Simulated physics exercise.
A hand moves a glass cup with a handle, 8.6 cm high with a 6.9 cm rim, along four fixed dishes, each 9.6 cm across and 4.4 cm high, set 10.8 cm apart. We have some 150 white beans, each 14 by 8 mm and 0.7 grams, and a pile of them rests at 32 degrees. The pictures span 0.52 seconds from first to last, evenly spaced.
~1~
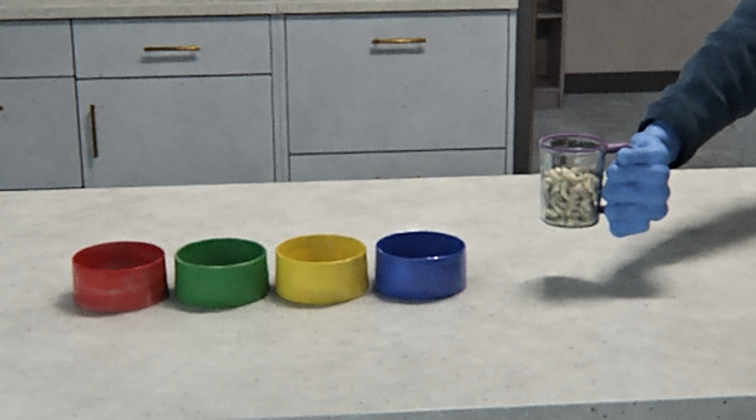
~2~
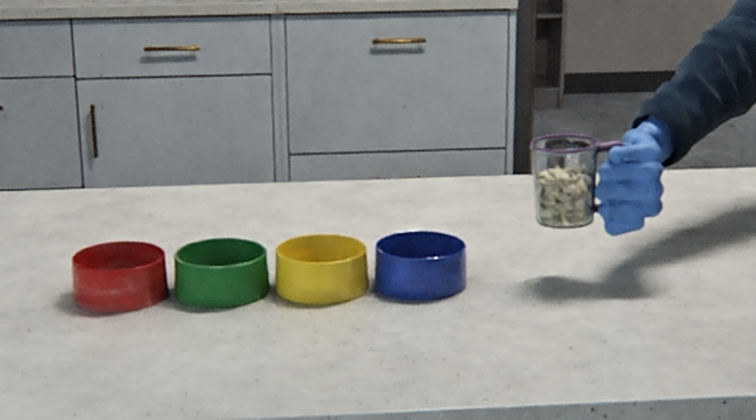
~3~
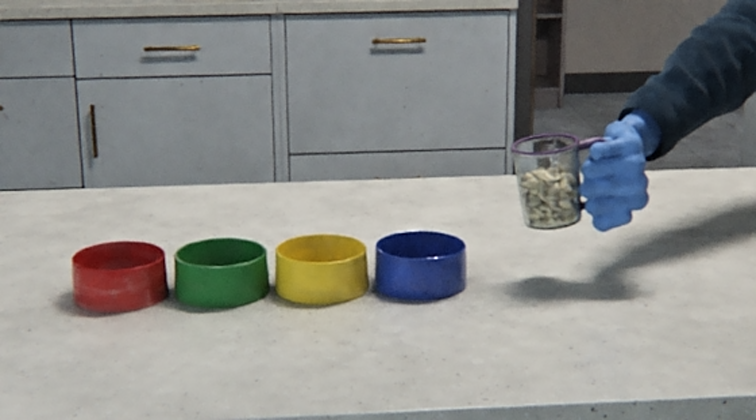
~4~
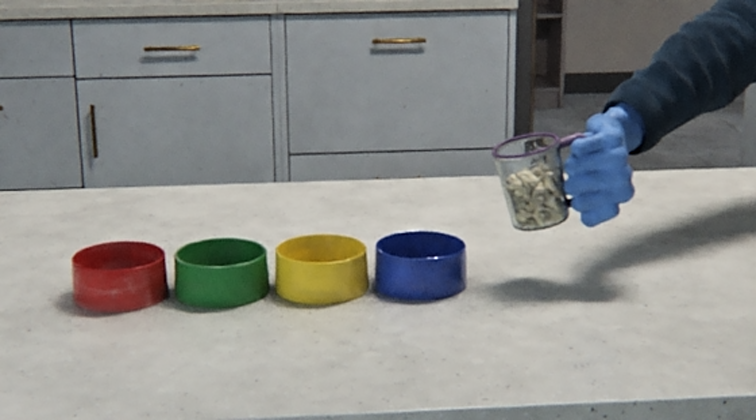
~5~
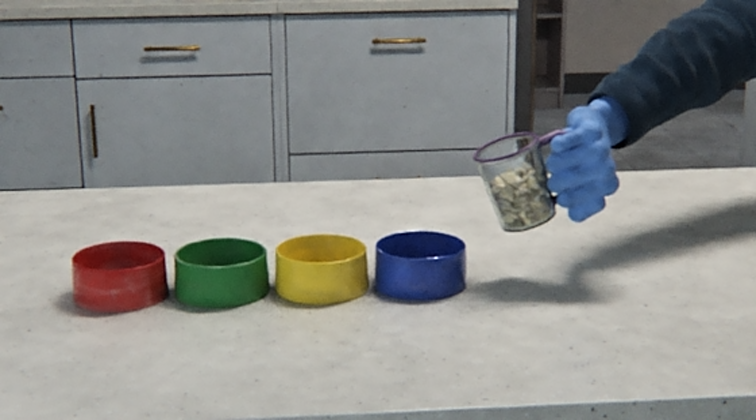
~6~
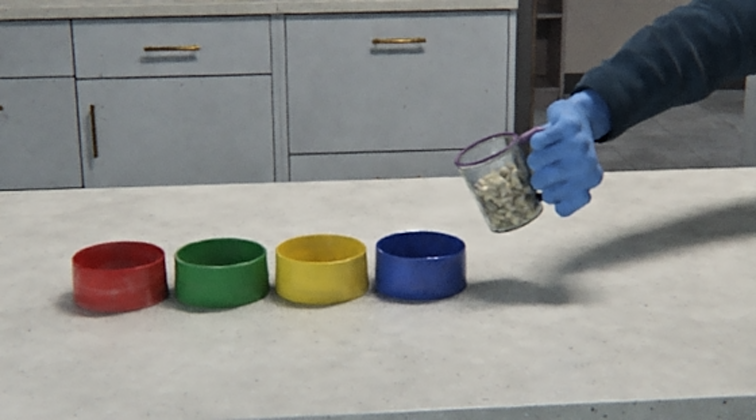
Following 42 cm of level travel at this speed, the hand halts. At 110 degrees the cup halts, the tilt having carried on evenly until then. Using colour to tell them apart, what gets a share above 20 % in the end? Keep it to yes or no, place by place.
Place by place: Red dish yes, blue dish no, green dish yes, yellow dish no, counter no.
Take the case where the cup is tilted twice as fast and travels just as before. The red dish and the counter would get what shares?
The red dish 0, the counter 10.
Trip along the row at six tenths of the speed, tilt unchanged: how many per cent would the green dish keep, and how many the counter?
The shares would then be green 0 and counter 10.
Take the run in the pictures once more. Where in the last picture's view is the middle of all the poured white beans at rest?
Estimated resting centre: Around (145, 284).
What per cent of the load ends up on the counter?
About 10 percent.
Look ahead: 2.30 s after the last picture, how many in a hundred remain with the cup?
About 5 percent.
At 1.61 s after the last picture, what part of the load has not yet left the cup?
My estimate is about 85 per cent.
Then, 0.97 s after the last picture, tilt 74 degrees; cup holds 100 %.
Then, 1.61 s after the last picture, tilt 108 degrees; cup holds 85 %, green 15 %.
Then, 2.30 s after the last picture, tilt 110 degrees; cup holds 5 %, red 50 %, green 35 %.
In the end, red 55 %, blue 0 %, green 35 %, yellow 0 %, counter 10 %.
